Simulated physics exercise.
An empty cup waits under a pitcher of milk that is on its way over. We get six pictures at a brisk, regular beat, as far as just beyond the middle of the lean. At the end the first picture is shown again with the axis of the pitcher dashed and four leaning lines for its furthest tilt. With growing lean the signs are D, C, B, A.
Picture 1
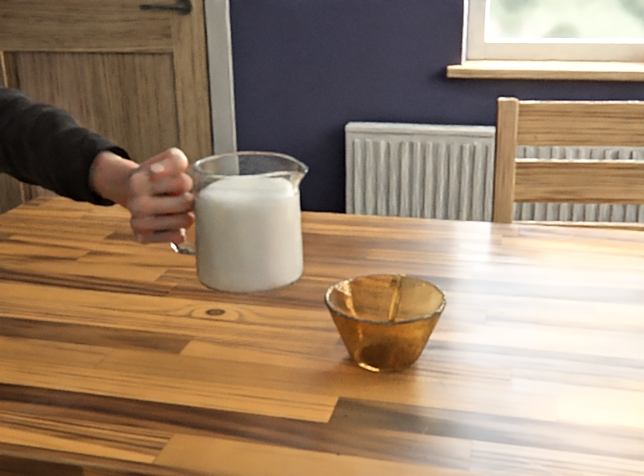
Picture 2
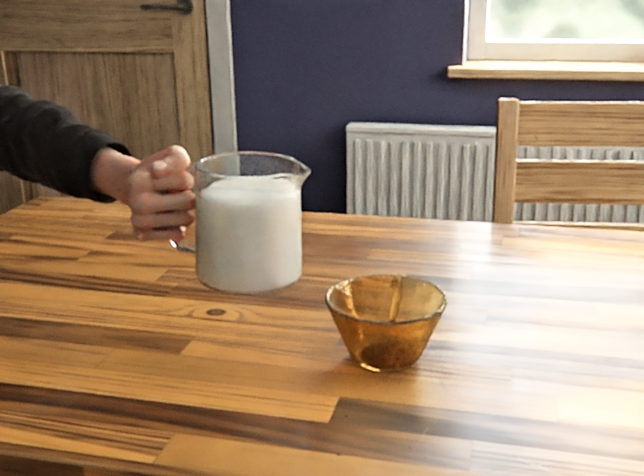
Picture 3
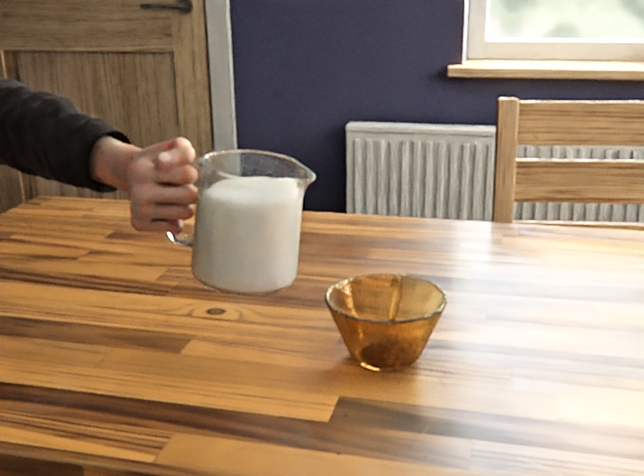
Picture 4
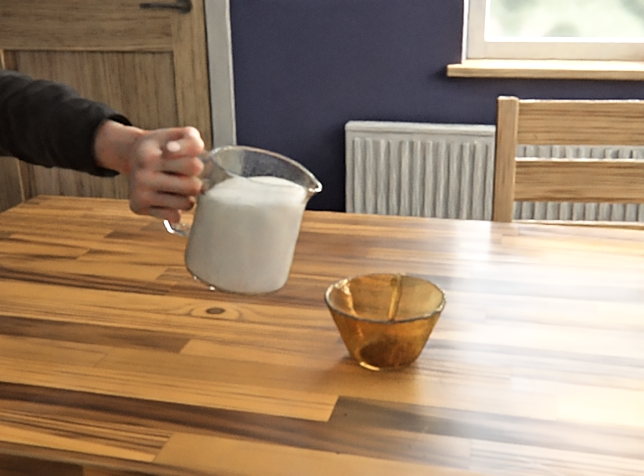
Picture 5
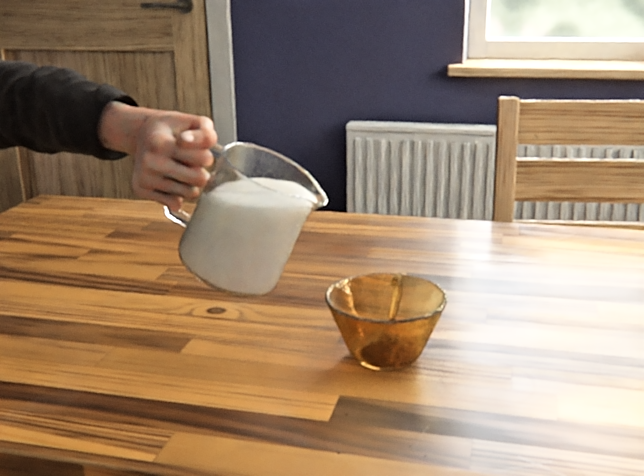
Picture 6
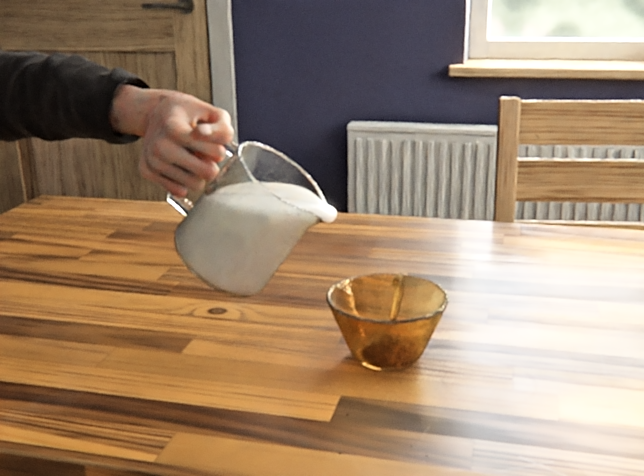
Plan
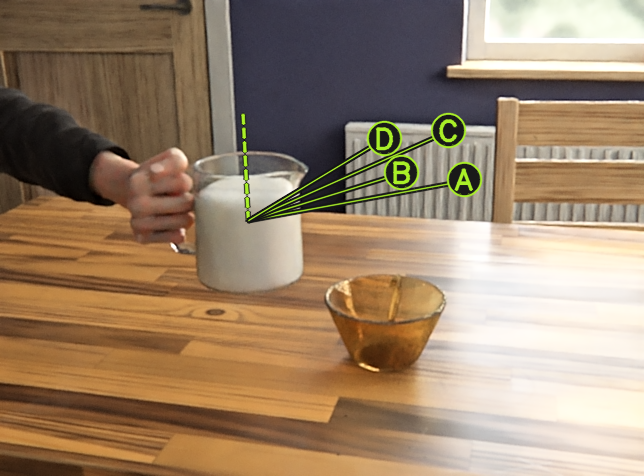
A hand tilts a glass pitcher of milk rightward until milk reaches its lip.
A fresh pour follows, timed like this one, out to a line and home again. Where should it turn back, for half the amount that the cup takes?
D.
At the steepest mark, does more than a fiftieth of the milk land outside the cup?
Yes.
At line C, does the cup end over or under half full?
Over half.
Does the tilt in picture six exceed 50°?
No, it does not.
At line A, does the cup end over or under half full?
Over.
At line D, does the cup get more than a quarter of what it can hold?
Yes.
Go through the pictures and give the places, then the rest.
In the first frame, upright, lip at (305, 170); rim of the cup round (385, 296); nothing has left yet.
In the second frame, upright, lip at (307, 172); nothing has left yet.
In the third frame, tipped about 7°, lip at (312, 178); nothing has left yet.
In the fourth frame, tipped about 16°, lip at (318, 188); nothing has left yet.
In the fifth frame, tipped about 26°, lip at (324, 202); nothing has left yet.
In the sixth frame, tipped about 37°, lip at (328, 218); milk is over the lip, down to (328, 218).
On the marked copy, A at (448, 184); B at (385, 178); C at (432, 138); D at (370, 147).
If A is chosen, the cup ends with about 73 % of what it can hold; 19 % of the milk is spilt.
If B is chosen, the cup ends with about 72 % of what it can hold; 9 % of the milk is spilt.
If C is chosen, the cup ends with about 65 % of what it can hold; 3 % of the milk is spilt.
If D is chosen, the cup ends with about 49 % of what it can hold.
